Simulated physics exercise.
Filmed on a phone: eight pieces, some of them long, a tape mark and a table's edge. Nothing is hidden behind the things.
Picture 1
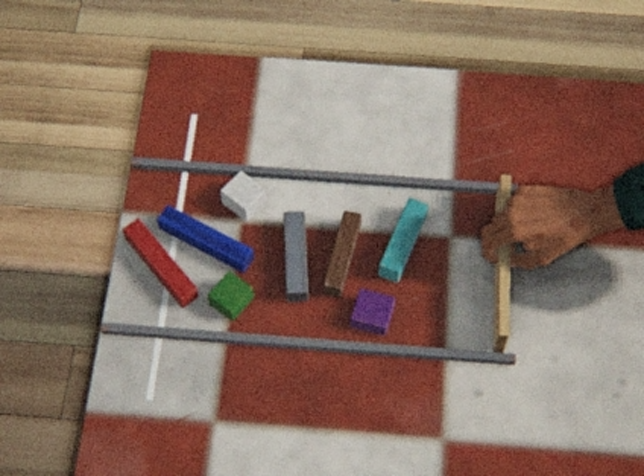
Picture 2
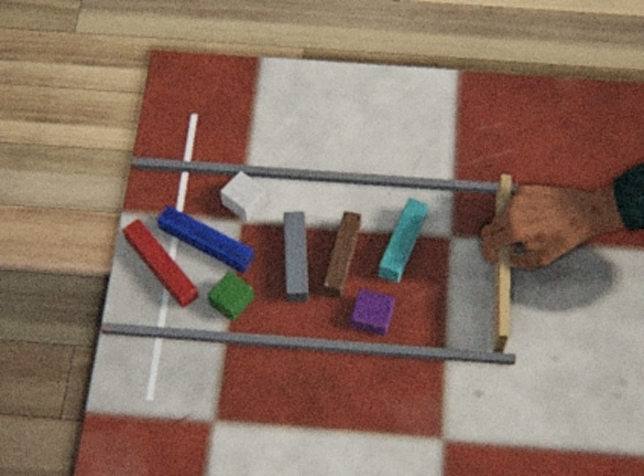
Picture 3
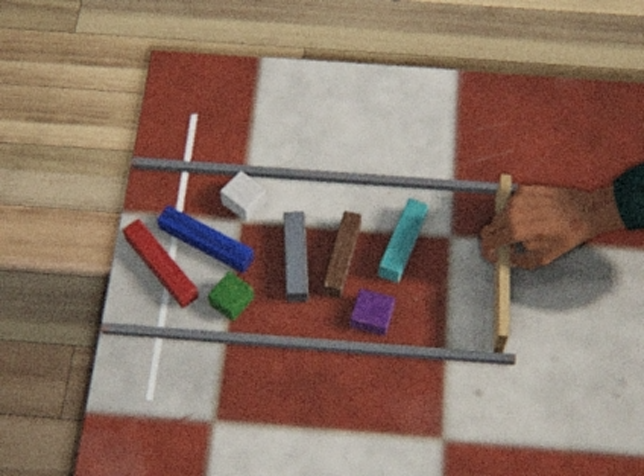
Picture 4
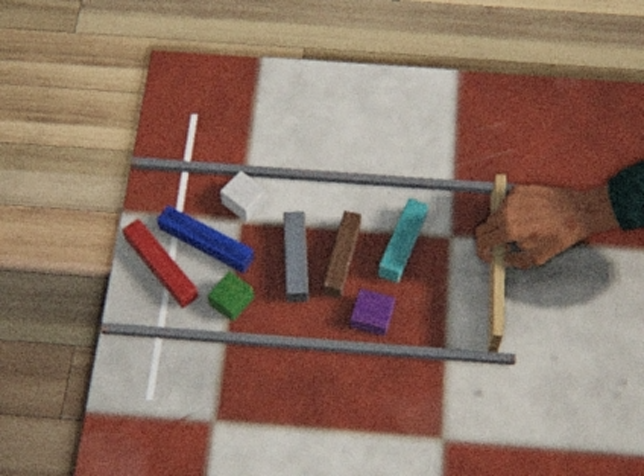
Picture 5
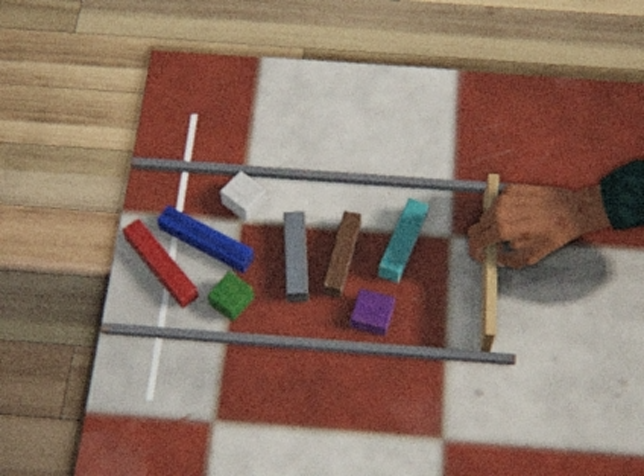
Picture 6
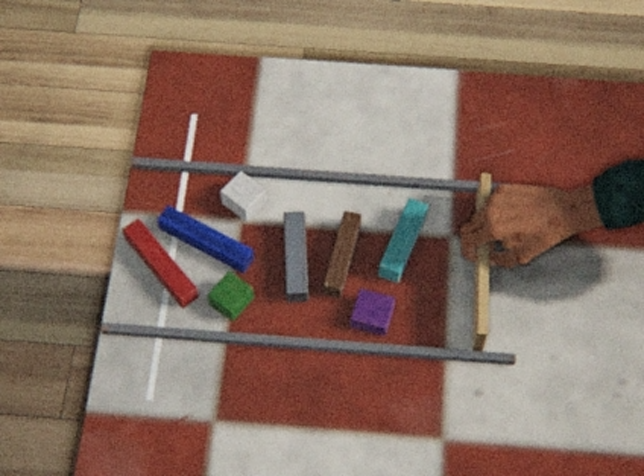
A hand held a wooden board upright between two gray rails and, after barely moving at first, slid it slightly left, while the eight colored blocks and bars lying between the rails stayed still.
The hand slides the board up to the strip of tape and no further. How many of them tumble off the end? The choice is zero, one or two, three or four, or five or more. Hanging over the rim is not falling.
The number that fall off is one or two.
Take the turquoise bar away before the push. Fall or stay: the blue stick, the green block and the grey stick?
The blue stick drops off, the green block is kept, the grey stick remains up.
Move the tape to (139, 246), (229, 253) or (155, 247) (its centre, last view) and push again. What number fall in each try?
It would be 6, 0 and 4.
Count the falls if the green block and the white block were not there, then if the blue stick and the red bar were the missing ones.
2 in the first case, 0 in the second.
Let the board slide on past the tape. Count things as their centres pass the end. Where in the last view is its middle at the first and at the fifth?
First at (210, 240), next at (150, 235).
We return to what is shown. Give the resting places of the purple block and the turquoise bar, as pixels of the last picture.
First (147, 297), then (165, 224).
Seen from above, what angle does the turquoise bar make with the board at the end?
About 0°.
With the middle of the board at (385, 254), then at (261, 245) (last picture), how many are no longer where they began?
By then 2, and 8.
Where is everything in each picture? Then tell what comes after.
The first frame shows red bar (160, 263); blue stick (205, 239); green block (231, 296); board (502, 262); tape (173, 249).
The second frame shows blue stick (205, 239); brown bar (343, 254).
The third frame shows green block (231, 297); turquoise bar (404, 240).
The fourth frame shows red bar (160, 263); white block (244, 197).
The fifth frame shows blue stick (205, 239); purple block (373, 312).
The sixth frame shows red bar (160, 263); blue stick (205, 239); green block (231, 297); board (482, 261); tape (173, 249).
Soon after, none off yet; red bar at rest near (160, 263); blue stick at rest near (205, 239); green block at rest near (231, 297).
In the end, the number that fall off is one or two; gone, blue stick and red bar.
